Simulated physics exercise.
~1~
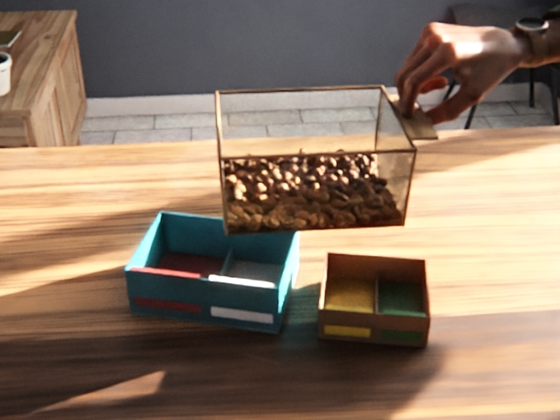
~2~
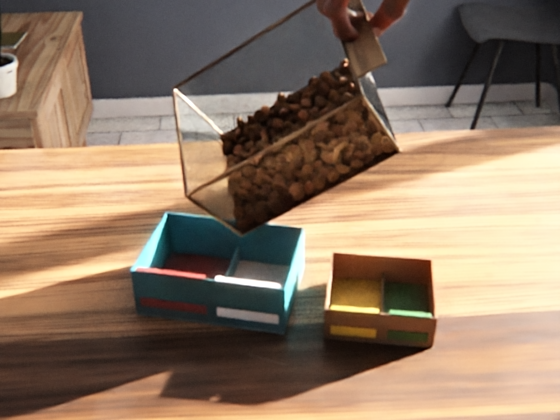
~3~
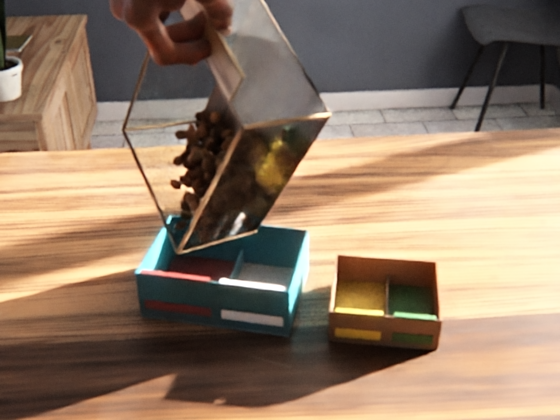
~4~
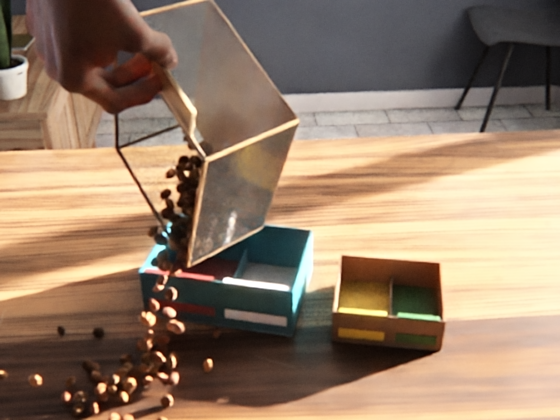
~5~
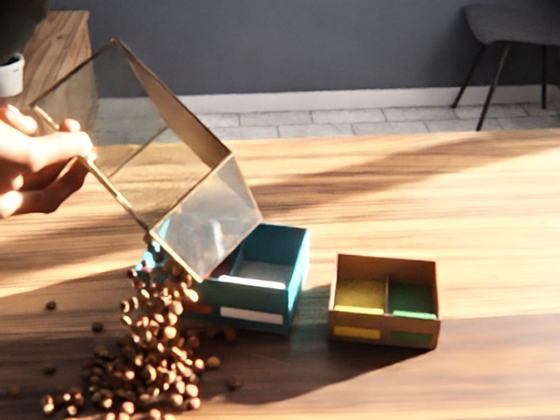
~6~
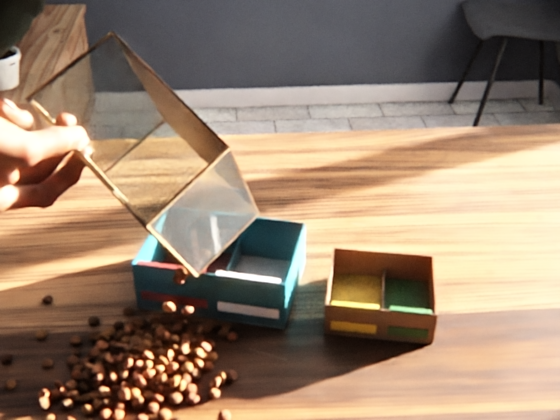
A hand grips a clear, metal-edged box partly filled with brown kibble above a striped wooden table, seen from slightly above by a gently swaying camera. Below stand a teal tin with red and white sections on the left and a smaller brown tin with yellow and green sections on the right. The hand moves the box leftward, tipping it steeply toward the left. Pieces slide to its lower corner, then pour out past the teal tin's left side. The box tilts further and empties, leaving the kibble heaped and scattered on the table at the lower left.
